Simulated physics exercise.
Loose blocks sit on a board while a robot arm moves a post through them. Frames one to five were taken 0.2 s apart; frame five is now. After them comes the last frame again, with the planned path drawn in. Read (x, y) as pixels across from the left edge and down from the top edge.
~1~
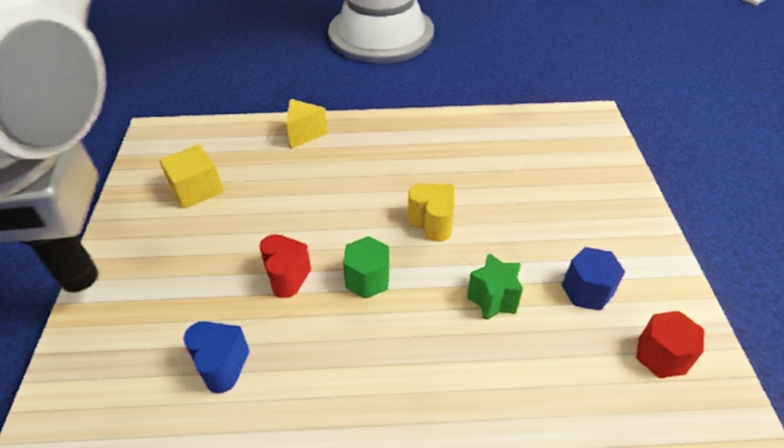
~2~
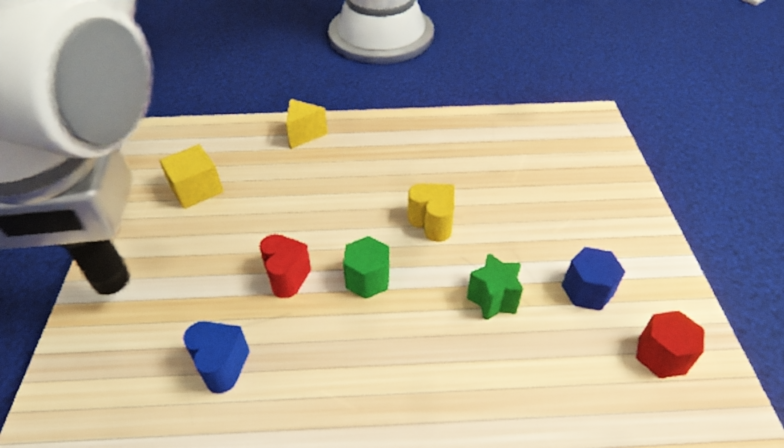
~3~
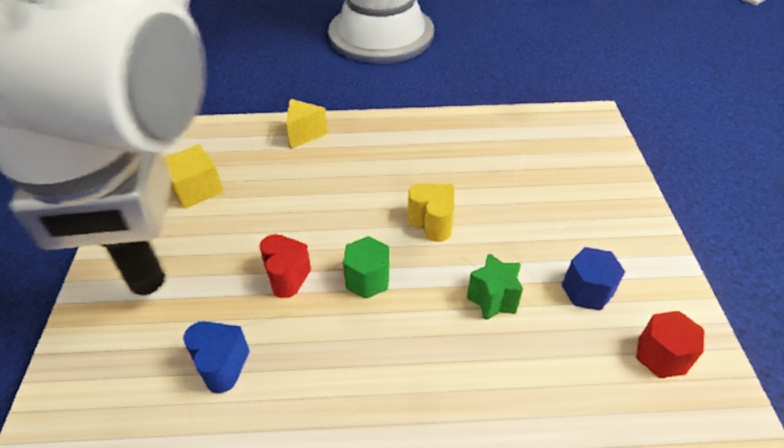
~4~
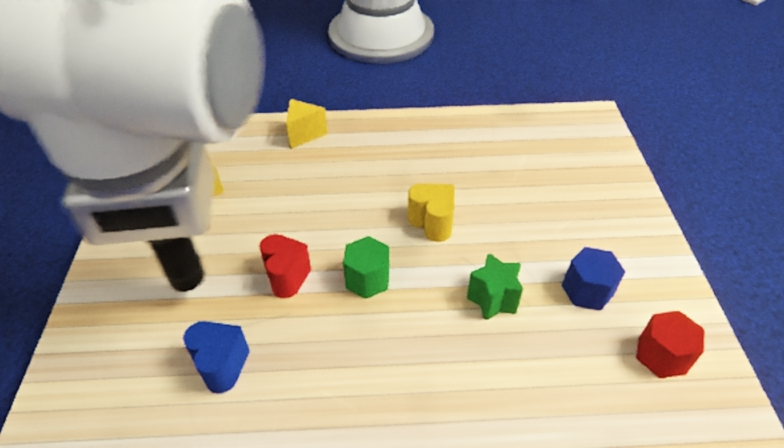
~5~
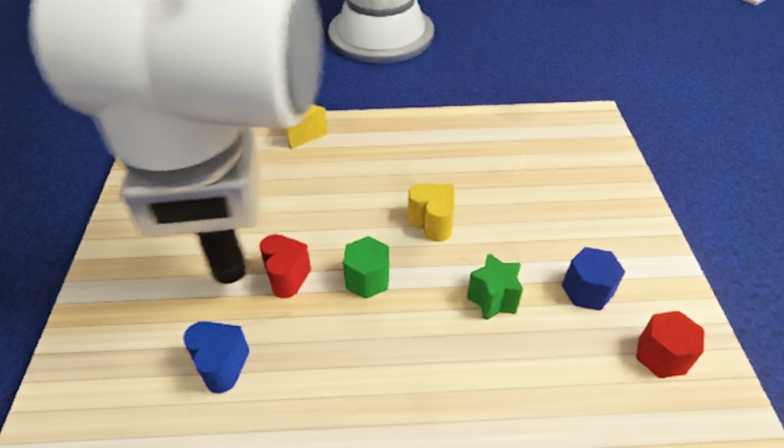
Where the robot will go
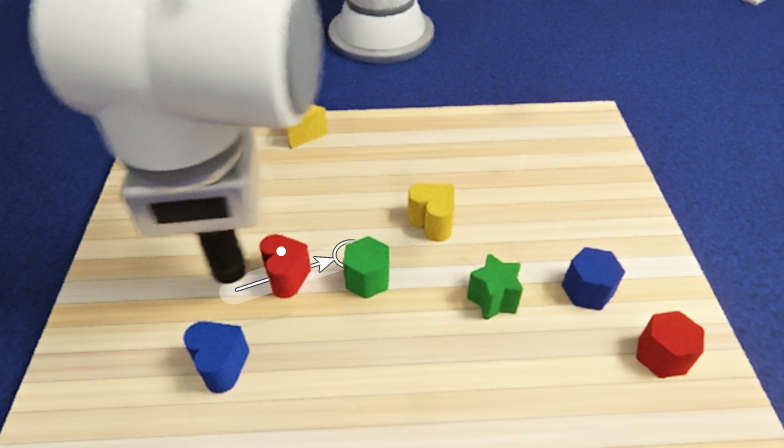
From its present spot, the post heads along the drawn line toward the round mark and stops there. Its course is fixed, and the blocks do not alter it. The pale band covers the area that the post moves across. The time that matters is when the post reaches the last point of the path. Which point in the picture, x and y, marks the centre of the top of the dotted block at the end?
Close to (380, 221).
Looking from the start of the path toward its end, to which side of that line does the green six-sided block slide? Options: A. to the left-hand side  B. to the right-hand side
My pick is B.
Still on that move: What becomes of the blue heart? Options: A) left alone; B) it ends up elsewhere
I'll go with A - left alone.
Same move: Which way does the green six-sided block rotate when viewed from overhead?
My answer: Clockwise.
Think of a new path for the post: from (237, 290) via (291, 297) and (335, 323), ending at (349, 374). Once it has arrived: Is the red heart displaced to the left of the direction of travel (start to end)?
In short: Yes.
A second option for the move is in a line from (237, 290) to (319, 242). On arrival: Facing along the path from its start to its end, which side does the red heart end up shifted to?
Rightward.
The line goes from (237, 290) to (351, 254); the dot is on the red heart.
What follows on the original path. One third of the way, post at (272, 258); red heart at (304, 245).
Two thirds of the way, post at (311, 246); red heart at (343, 233); green six-sided block at (375, 254), turned 20° clockwise.
At the end, post at (349, 235); blue heart unmoved; red heart at (380, 221); green six-sided block at (394, 257), turned 55° clockwise.
